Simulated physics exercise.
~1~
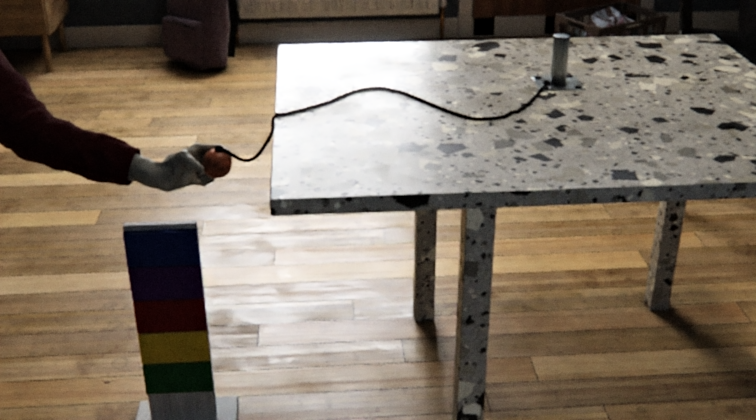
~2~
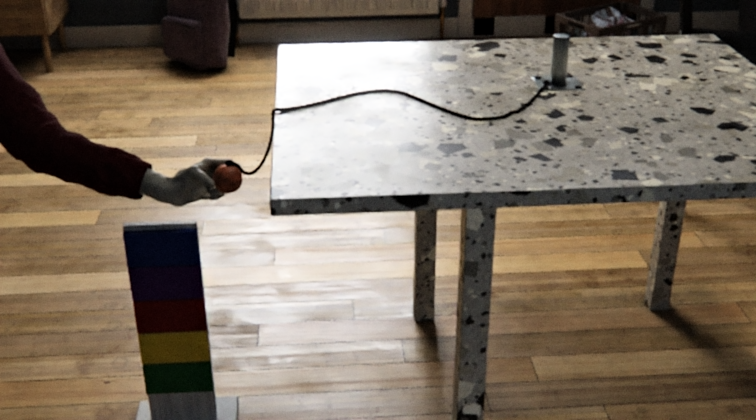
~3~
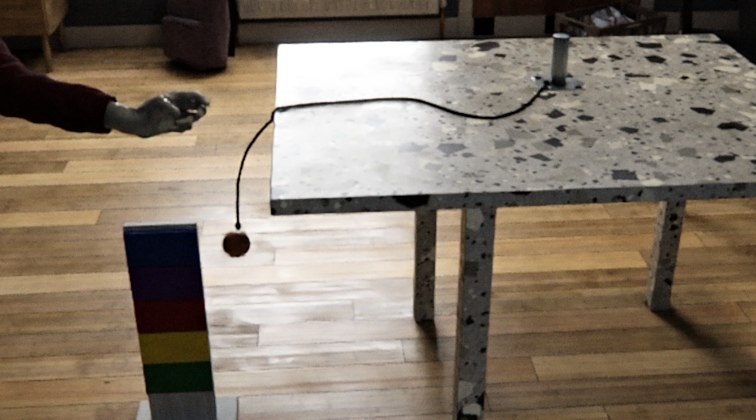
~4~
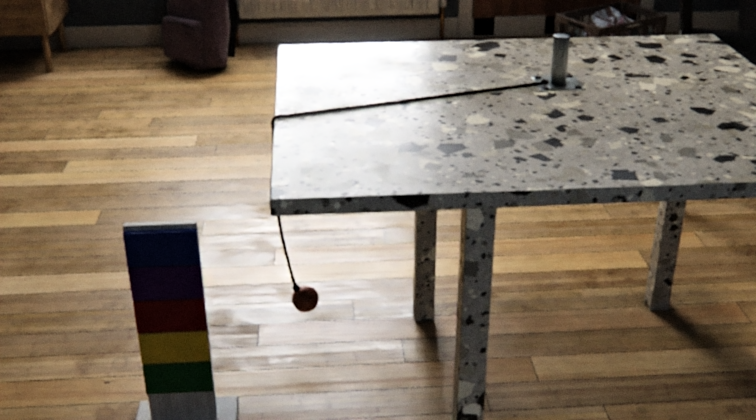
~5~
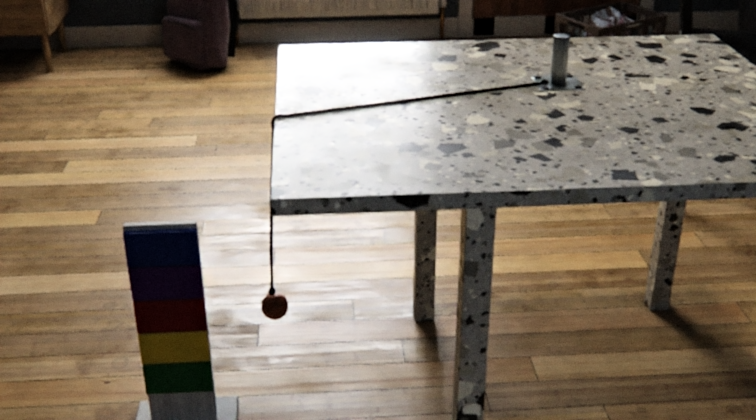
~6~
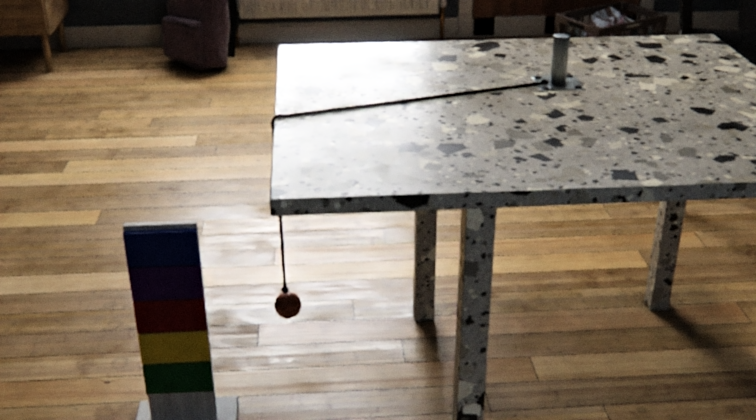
An orange ball tied to a dark lace was held past the left edge of a speckled table, then the hand let go and drew back, and the ball dropped, swung right, then slightly left and right, ending level with the red band.
